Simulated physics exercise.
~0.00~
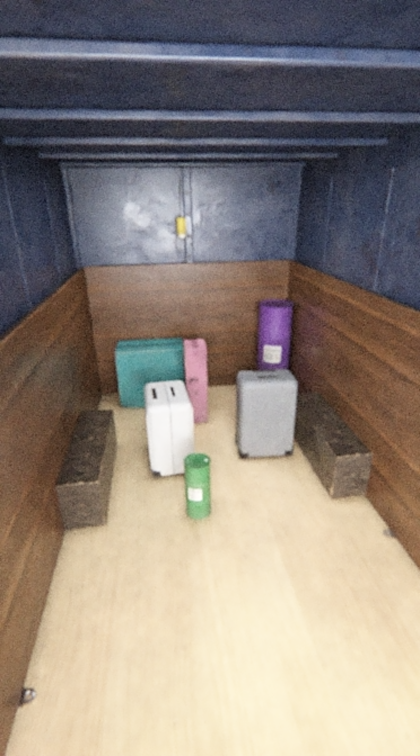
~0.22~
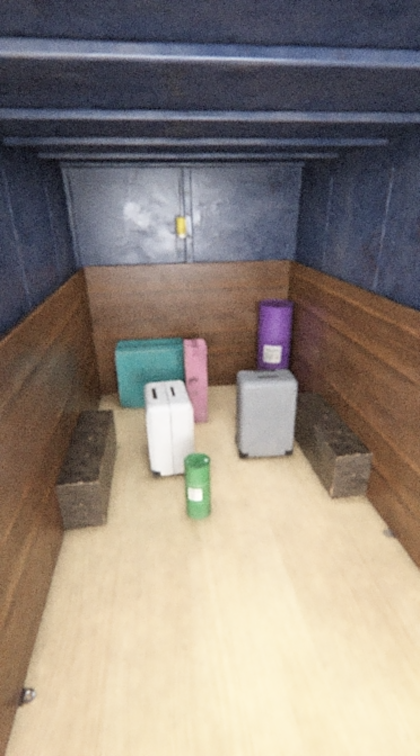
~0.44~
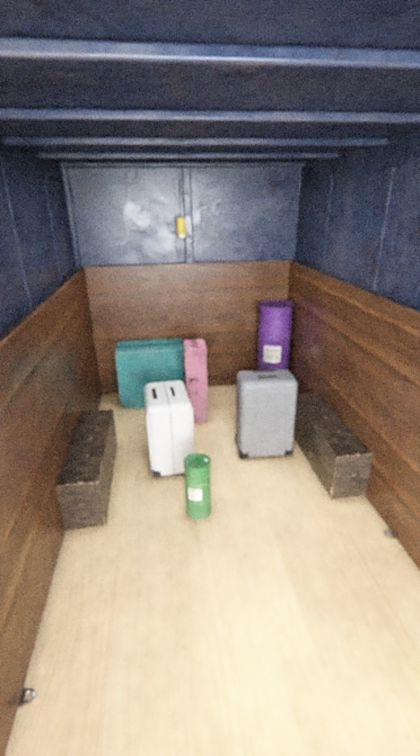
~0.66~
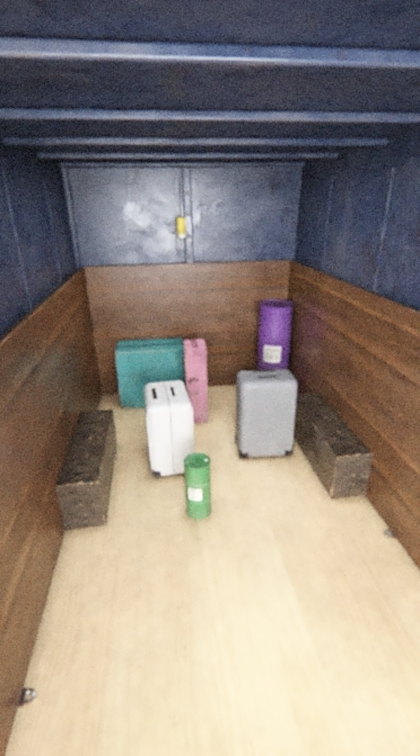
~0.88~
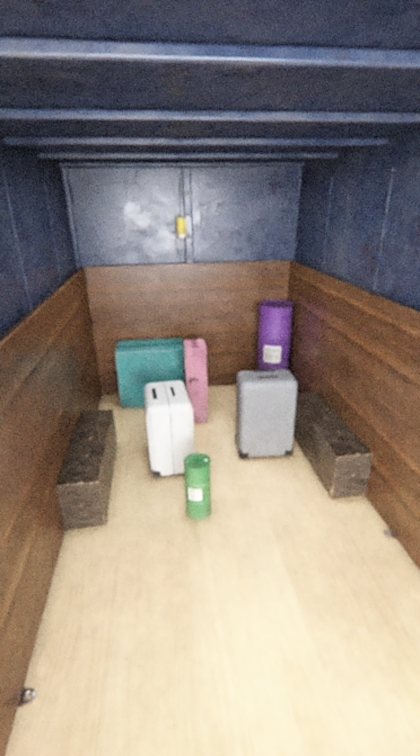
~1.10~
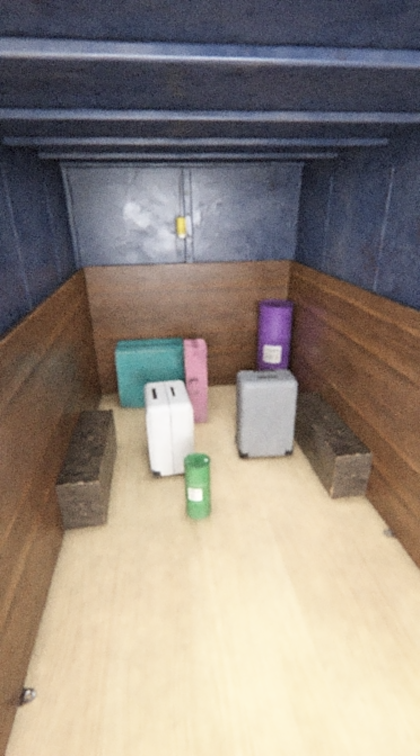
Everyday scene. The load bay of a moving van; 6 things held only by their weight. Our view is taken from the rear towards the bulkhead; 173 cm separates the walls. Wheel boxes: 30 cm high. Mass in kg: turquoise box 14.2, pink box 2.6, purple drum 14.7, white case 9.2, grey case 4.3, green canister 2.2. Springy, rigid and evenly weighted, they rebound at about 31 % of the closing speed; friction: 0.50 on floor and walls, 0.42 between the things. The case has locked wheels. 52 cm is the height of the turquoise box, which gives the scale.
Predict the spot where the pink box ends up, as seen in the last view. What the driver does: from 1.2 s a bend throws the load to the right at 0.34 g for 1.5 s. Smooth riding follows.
It finishes at about (266, 404).
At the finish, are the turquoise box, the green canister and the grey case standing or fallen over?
Well, the turquoise box holds steady, the green canister holds steady, and the grey case holds steady.
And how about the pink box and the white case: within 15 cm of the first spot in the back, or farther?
Pink box: Is displaced. White case: Remains in place.
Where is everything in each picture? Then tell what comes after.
In the first frame, smooth; pink box (196, 382); turquoise box (152, 373).
In the second frame, load feels 0.34 g jolt; white case (169, 427); grey case (265, 414).
In the third frame, load feels 0.26 g jolt; green canister (198, 486); turquoise box (152, 373).
In the fourth frame, smooth; purple drum (274, 349); white case (169, 427).
In the fifth frame, smooth; grey case (265, 414); green canister (198, 486).
In the sixth frame, smooth; pink box (196, 382); turquoise box (152, 373).
Around 1.80 s, load feels 0.34 g right; pink box at 11° to upright near (204, 380).
Around 2.10 s, load feels 0.34 g right; pink box at 59° to upright near (235, 389).
Around 2.20 s, load feels 0.34 g right; pink box on its side near (252, 404).
Around 2.40 s, load feels 0.34 g right; pink box on its side near (266, 401).
Finally (3.3 s), on their side or leaning hard in the back, pink box; the other 5 still in place (within 15 cm). Final places as that camera would see them, pink box near (266, 404).
